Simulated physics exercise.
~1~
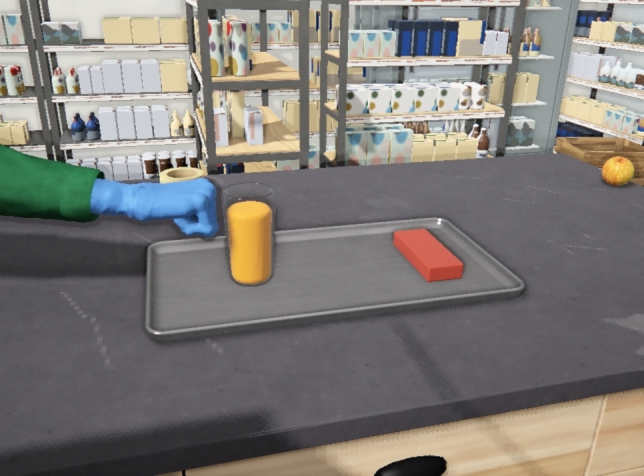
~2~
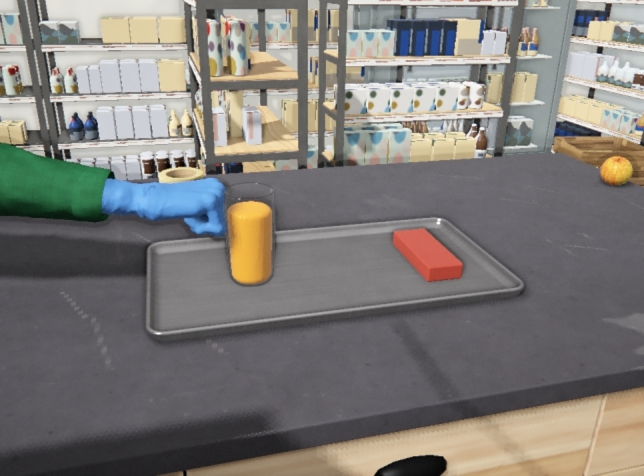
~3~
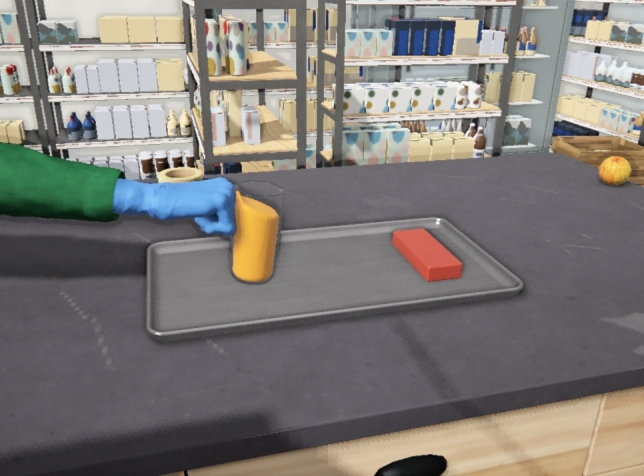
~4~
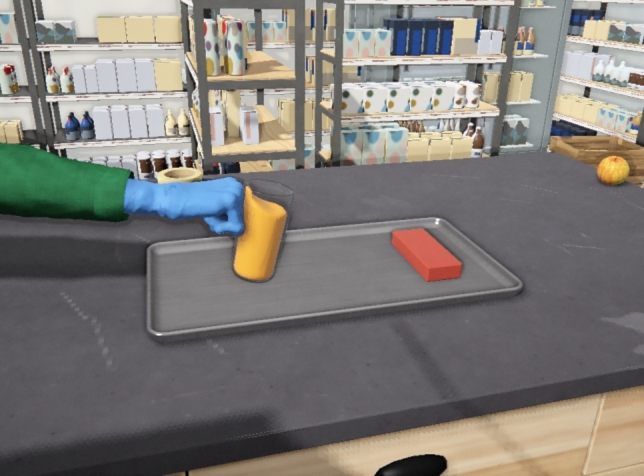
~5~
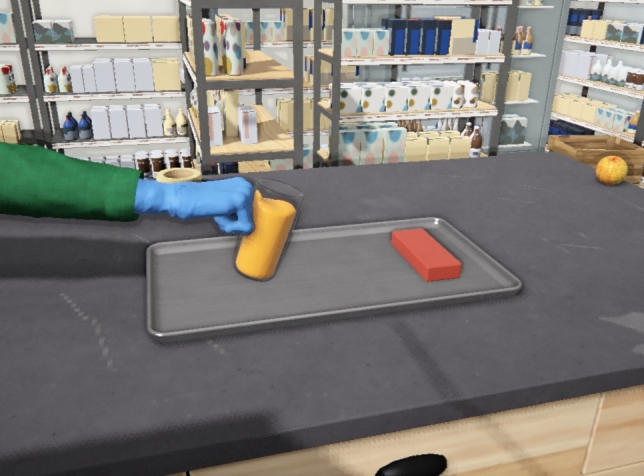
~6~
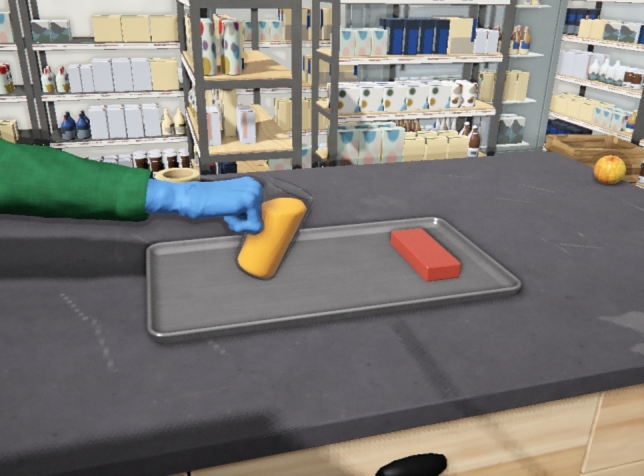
The clip shows a blue-gloved hand reaching from the left to an upright orange glass on a rimmed gray tray, then pushing its upper part so it leans steadily rightward, while a red block farther right stays still.
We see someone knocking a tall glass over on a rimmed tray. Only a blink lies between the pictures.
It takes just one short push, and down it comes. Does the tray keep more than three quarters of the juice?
Yes, less than a quarter gets off it.
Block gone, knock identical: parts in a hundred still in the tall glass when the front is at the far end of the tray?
Around 55 percent.
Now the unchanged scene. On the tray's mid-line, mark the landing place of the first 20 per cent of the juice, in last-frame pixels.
Around (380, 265).
A moment on, the tall glass lies on its side and 100 per cent is in the glass, 0 on the tray and 0 above or beyond its rim.
Next, the tall glass lies on its side and 66 per cent is in the glass, 20 on the tray and 14 above or beyond its rim.
Then the tall glass lies on its side and 40 per cent is in the glass, 38 on the tray and 22 above or beyond its rim.
Later the tall glass lies on its side and 22 per cent is in the glass, 62 on the tray and 15 above or beyond its rim.
Finally, 86 per cent is held by tray and glass, 14 is off the tray.
